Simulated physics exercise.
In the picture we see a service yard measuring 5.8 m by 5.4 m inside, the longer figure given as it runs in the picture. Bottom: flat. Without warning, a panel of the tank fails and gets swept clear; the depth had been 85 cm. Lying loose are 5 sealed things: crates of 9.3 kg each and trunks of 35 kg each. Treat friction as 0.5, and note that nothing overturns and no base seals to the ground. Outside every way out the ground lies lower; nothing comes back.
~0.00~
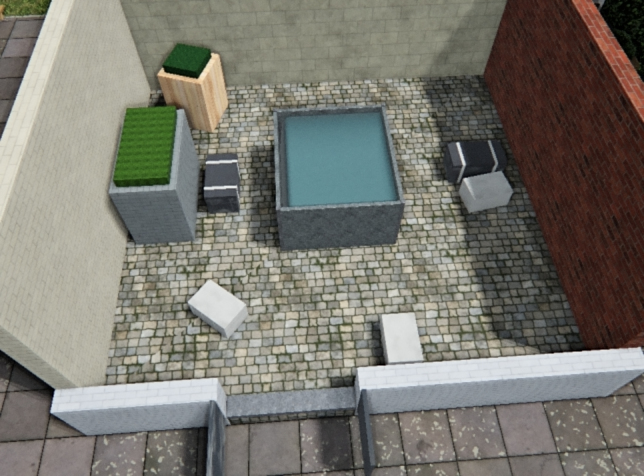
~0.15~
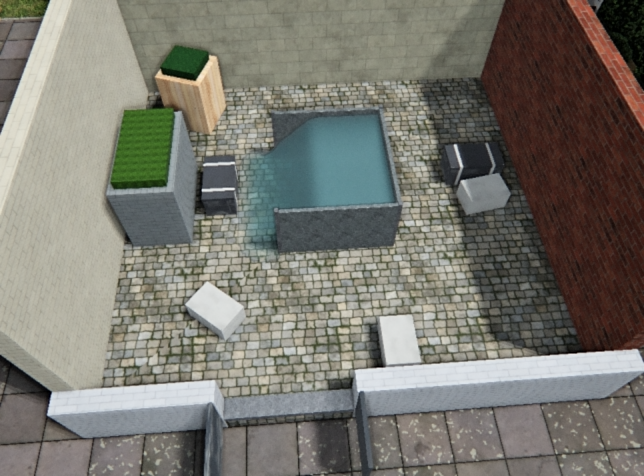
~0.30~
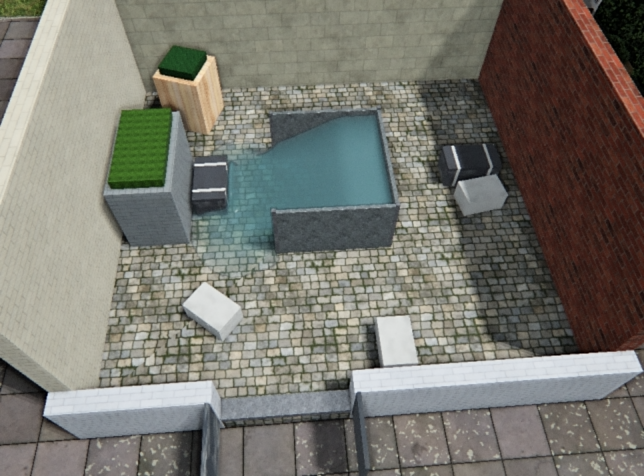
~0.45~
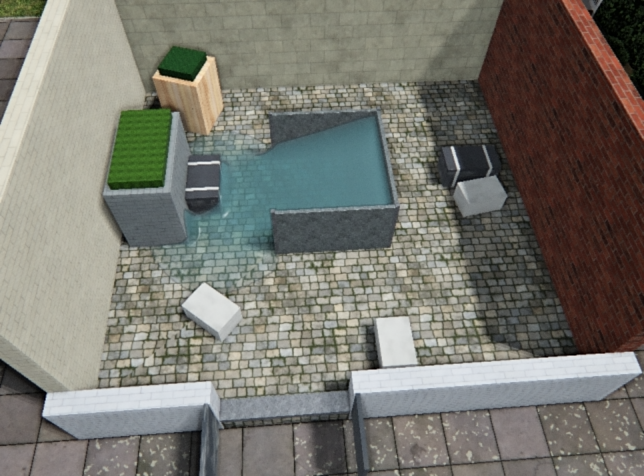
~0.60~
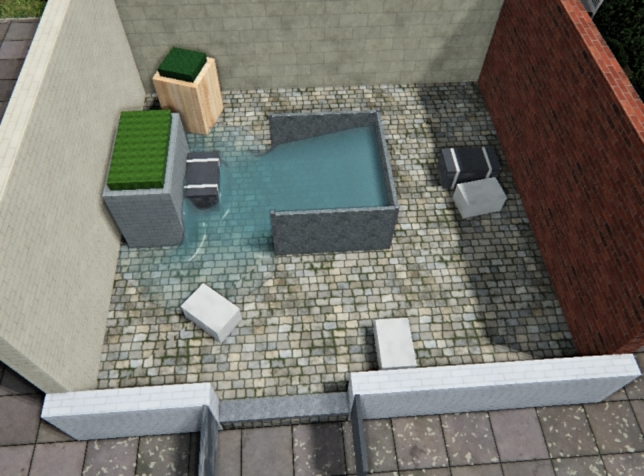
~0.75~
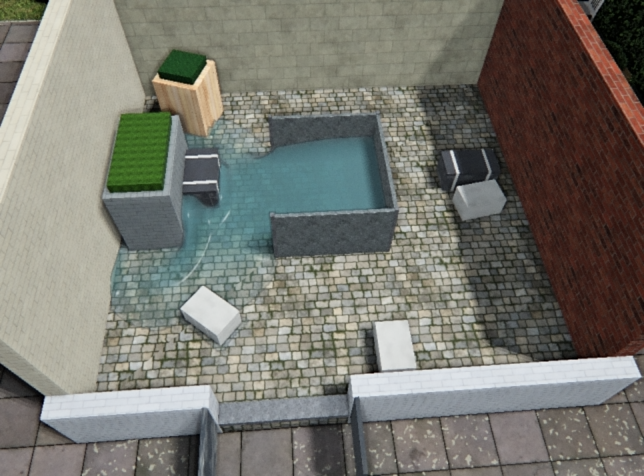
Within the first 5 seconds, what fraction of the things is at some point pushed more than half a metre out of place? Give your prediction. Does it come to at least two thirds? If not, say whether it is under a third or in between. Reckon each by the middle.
The way it's going, it will be the middle band.
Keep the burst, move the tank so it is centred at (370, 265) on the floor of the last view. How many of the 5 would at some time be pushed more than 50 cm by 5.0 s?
The count would be 3.
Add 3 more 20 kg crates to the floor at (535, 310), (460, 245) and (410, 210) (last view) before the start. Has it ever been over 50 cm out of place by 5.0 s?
First stays inside, second stays inside, third stays inside.
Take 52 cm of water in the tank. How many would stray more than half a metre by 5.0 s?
With that change, 3 of them.
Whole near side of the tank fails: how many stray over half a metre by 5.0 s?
Count: 4.
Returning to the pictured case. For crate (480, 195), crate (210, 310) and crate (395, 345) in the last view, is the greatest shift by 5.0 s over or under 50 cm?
In order: Not as far, farther and farther.
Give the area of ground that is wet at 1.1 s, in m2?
I'd estimate close to 9.5 m2.
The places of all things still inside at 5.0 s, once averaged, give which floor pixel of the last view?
(457, 199).
After 1.1 s 0 of 5 are over 50 cm from their spots; 1 afloat.
After 2.2 s 2 of 5 are over 50 cm from their spots; 0 afloat.
After 3.5 s 2 of 5 are over 50 cm from their spots; 0 afloat.
After 5.0 s 3 of 5 are over 50 cm from their spots, and 3 have been at some point; 0 afloat.
